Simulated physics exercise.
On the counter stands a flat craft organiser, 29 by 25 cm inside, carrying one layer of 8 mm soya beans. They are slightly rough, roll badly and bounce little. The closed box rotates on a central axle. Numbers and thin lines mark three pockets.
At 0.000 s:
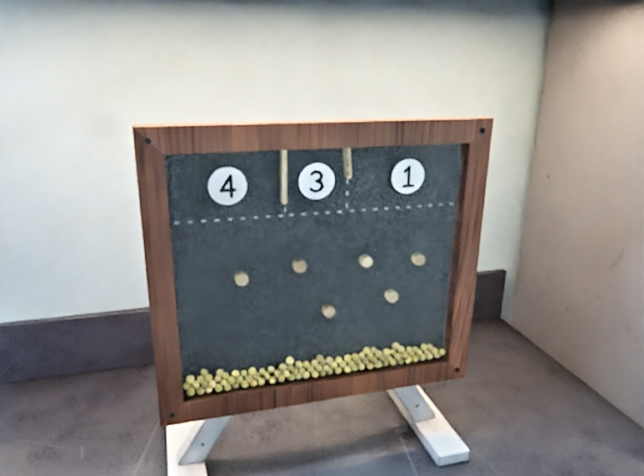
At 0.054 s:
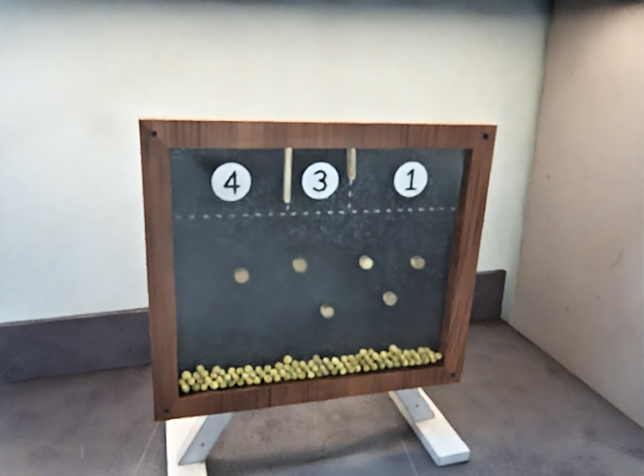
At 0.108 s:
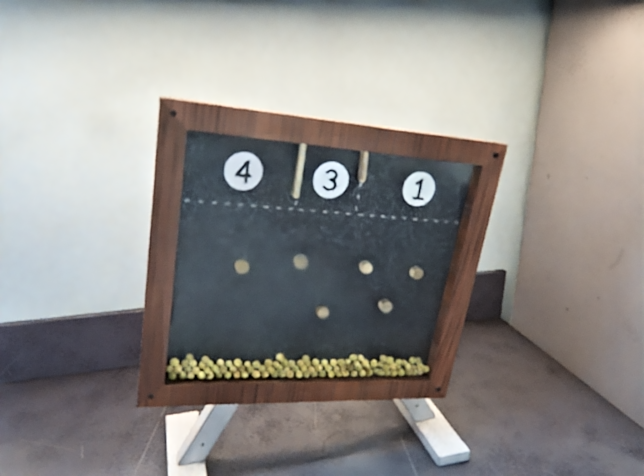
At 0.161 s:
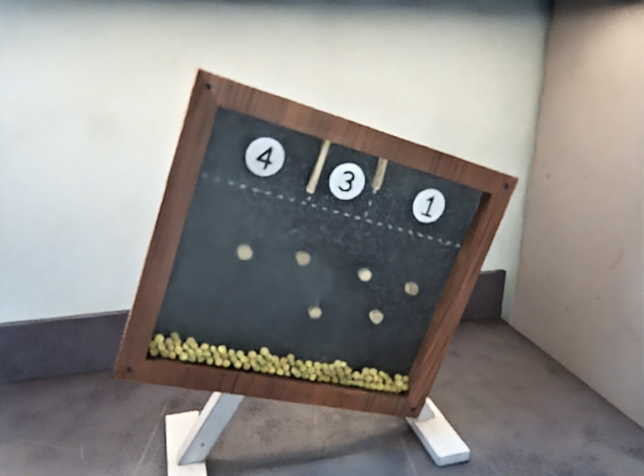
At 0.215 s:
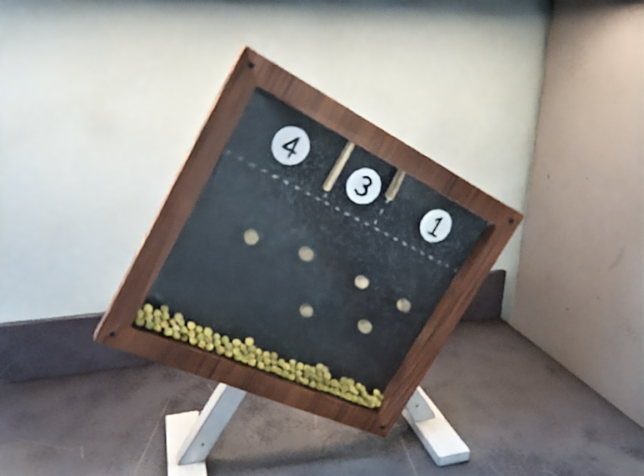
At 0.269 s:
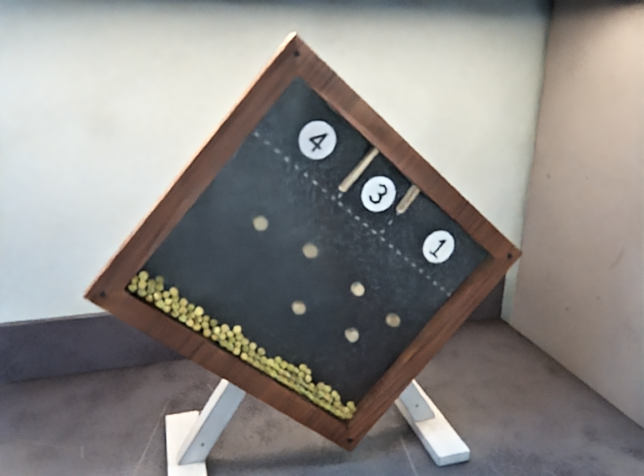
On a grey counter, a wooden-framed dark box holding a layer of small greenish-yellow beans, pegs and three numbered labels starts nearly level, then rotates steadily clockwise on its white stand, the beans tilting along with its lower edge.
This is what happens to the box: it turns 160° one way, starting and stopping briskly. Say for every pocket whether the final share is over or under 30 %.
No. 1: Over; no. 3: Under; no. 4: Under 30 %.
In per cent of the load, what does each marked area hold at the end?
Pocket 1: 80; pocket 3: 0; pocket 4: 0.
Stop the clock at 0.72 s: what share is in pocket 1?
Some 10 per cent.
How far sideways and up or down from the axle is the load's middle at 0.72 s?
About 10 cm left and 7 cm below.
After 0.50 s, it stands 89° clockwise; the beans' middle is 10 cm left of and 4 cm below the centre; nothing in the marked areas.
After 0.72 s, it stands 134° clockwise; the beans' middle is 10 cm left of and 7 cm below the centre; no. 1, 10 %.
After 0.92 s, it stands 160° clockwise; the beans' middle is 9 cm left of and 10 cm below the centre; no. 1, 55 %.
All still by 1.7 s, it stands 160° clockwise; no. 1, 80 %, no. 3, 0 %, no. 4, 0 %, elsewhere 20 %.
